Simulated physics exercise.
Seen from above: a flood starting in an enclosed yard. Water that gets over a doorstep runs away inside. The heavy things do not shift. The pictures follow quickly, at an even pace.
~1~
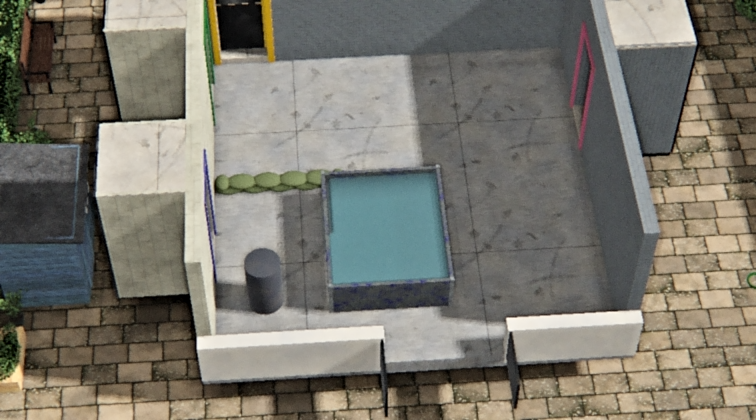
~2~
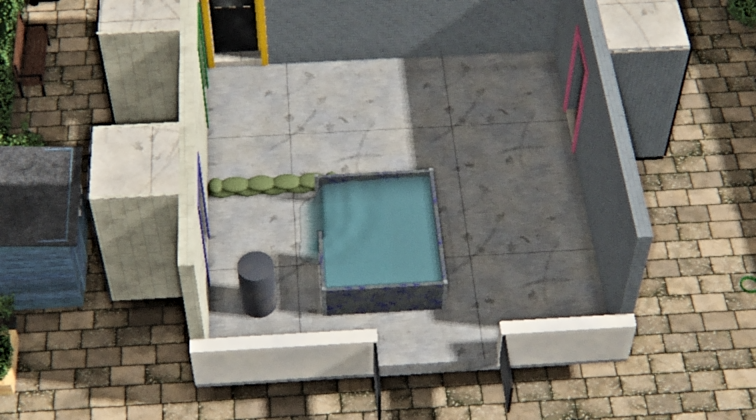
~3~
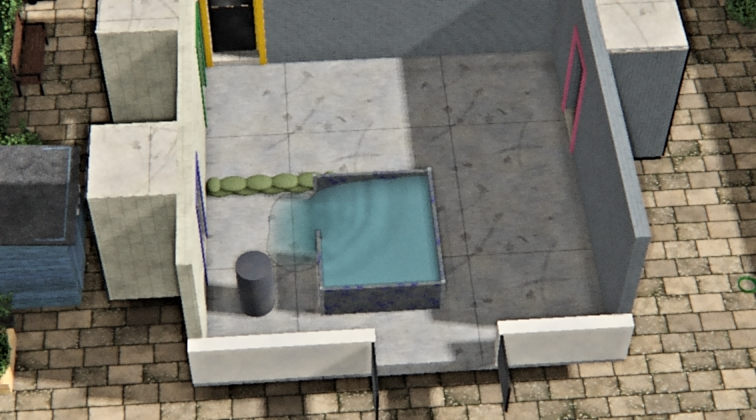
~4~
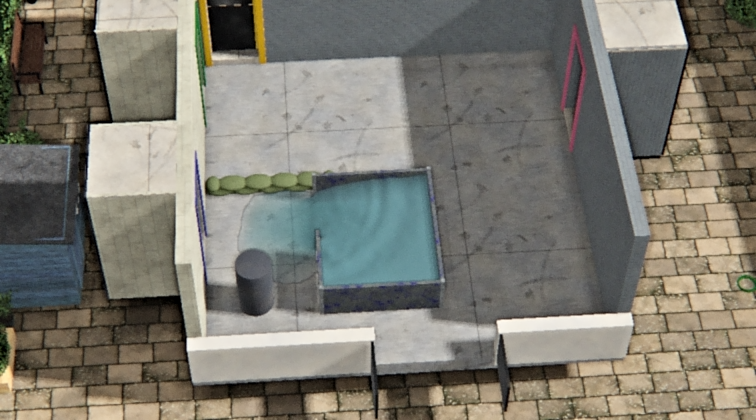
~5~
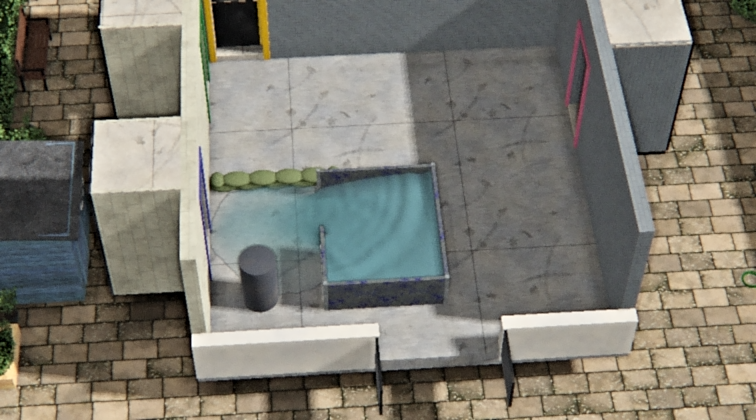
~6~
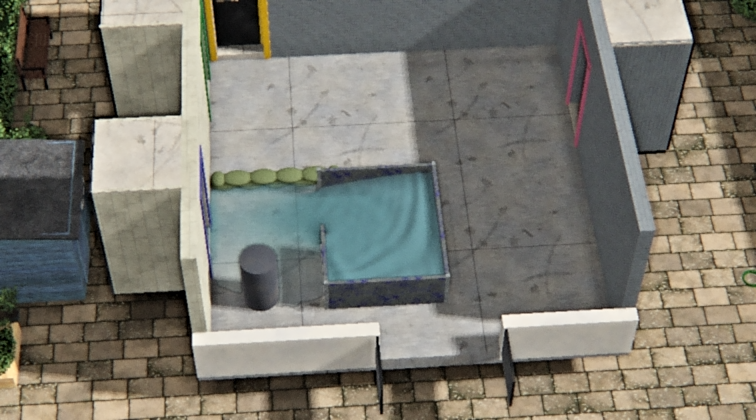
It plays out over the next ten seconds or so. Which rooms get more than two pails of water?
The pink door stays under that; the yellow door stays under that; the blue door takes more than that; the green door stays under that.
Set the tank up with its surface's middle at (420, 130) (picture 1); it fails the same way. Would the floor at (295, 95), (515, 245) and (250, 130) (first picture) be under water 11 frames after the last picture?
As listed: Covered, clear, under water.
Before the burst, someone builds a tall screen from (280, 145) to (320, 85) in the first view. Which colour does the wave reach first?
The blue door.
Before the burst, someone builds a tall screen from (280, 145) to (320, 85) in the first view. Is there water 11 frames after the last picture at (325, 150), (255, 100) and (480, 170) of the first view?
As listed: No water, wet, dry.
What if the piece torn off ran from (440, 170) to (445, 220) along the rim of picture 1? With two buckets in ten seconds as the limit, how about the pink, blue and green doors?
Pink floods, blue holds, green takes more.
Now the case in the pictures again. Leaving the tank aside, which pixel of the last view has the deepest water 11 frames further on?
At about (221, 193).
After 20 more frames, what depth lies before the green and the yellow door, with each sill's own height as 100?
In turn 60 and 90 per cent.
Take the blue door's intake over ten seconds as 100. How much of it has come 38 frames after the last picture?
I make it 95 per cent.
A moment on, water covers 15 % of the floor; the pink door not reached, the yellow door not reached, the blue door over two buckets in, the green door not reached.
Next, water covers 20 % of the floor; the pink door not reached, the yellow door not reached, the blue door far over two buckets in, the green door wet at the sill, nothing in.
Then, water covers 35 % of the floor; the pink door not reached, the yellow door wet at the sill, nothing in, the blue door far over two buckets in, the green door wet at the sill, nothing in.
Later, water covers 55 % of the floor; the pink door not reached, the yellow door wet at the sill, nothing in, the blue door far over two buckets in, the green door wet at the sill, nothing in.
In the end, water covers 80 % of the floor; the pink door wet at the sill, nothing in, the yellow door under two buckets in, the blue door far over two buckets in, the green door wet at the sill, nothing in.
